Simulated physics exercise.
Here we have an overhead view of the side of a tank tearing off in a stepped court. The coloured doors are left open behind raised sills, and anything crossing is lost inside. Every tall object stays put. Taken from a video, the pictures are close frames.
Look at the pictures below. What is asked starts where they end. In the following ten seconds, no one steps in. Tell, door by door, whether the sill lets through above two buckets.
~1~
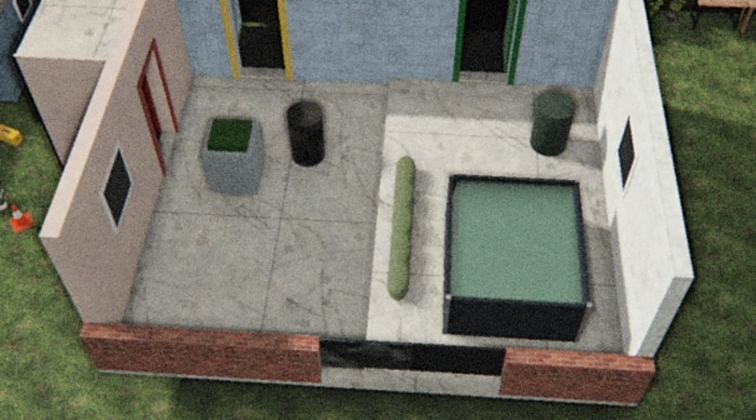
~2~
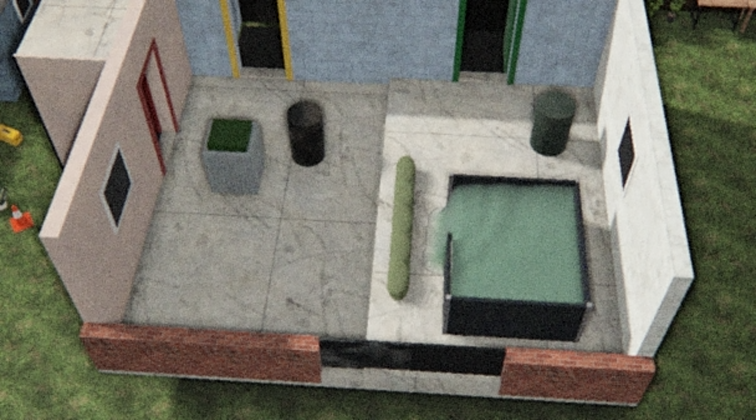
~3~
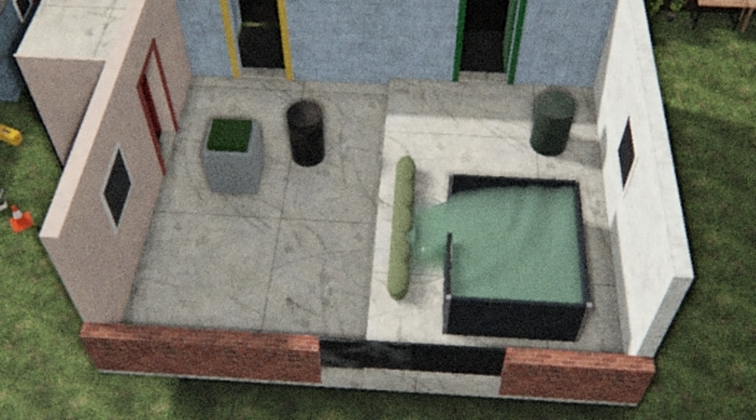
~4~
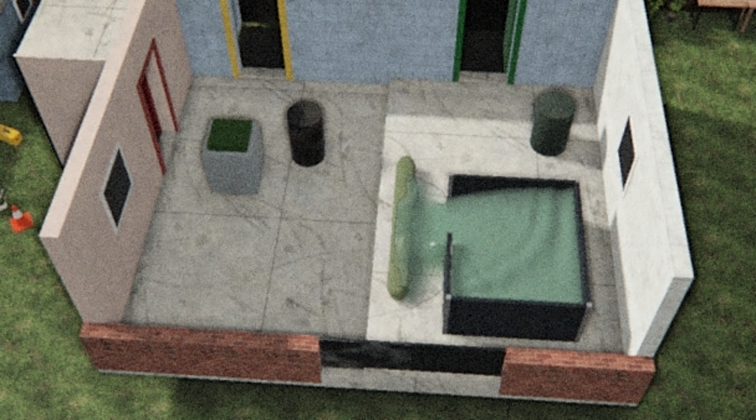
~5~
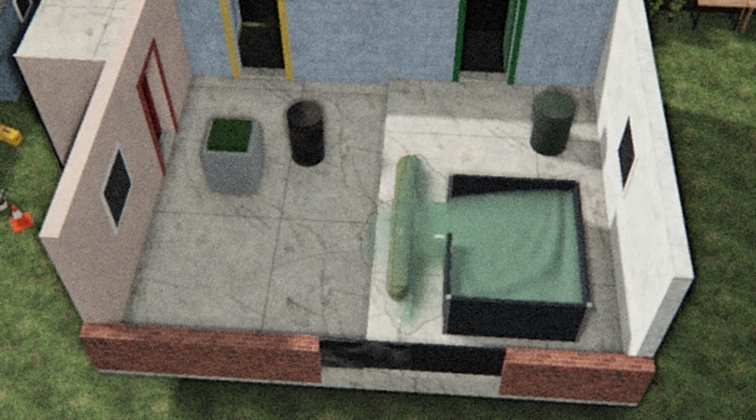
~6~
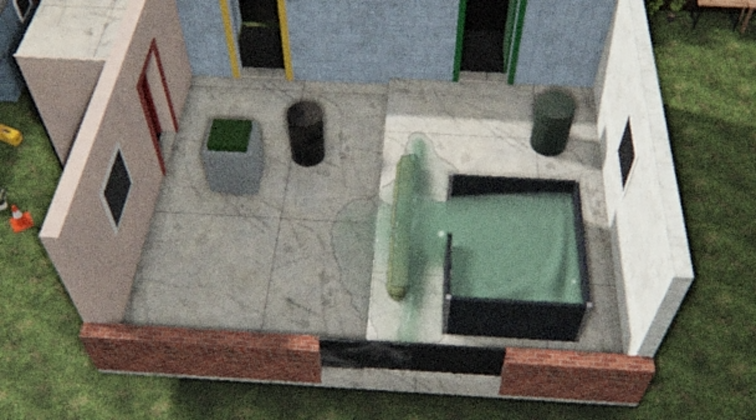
Door by door: The green door does; the red door does; the yellow door does.
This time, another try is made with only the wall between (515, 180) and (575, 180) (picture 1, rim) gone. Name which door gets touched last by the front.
It is the red-painted one.
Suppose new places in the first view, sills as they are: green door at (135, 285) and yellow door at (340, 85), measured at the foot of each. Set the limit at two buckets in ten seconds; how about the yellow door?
The yellow door overflows.
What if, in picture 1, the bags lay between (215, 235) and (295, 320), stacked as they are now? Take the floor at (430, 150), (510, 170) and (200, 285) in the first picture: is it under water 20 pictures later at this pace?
One after the other: Not flooded, not flooded, under water.
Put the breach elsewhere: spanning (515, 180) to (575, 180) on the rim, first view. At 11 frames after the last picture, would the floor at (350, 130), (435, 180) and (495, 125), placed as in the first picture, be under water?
Taking the three spots as listed, they end up spared, spared and inundated.
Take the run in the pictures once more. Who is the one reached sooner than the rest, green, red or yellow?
The green door.
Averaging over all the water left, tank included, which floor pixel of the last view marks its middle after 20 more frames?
The balance point is around (412, 243).
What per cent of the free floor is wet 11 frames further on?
Close to 70 %.
A moment on, water covers 40 % of the floor; the green door wet at the sill, nothing in, the red door not reached, the yellow door not reached.
Next, water covers 70 % of the floor; the green door over two buckets in, the red door not reached, the yellow door not reached.
Then, water covers 80 % of the floor; the green door far over two buckets in, the red door wet at the sill, nothing in, the yellow door under two buckets in.
Later, water covers 90 % of the floor; the green door far over two buckets in, the red door under two buckets in, the yellow door under two buckets in.
In the end, water covers 95 % of the floor; the green door far over two buckets in, the red door over two buckets in, the yellow door over two buckets in.
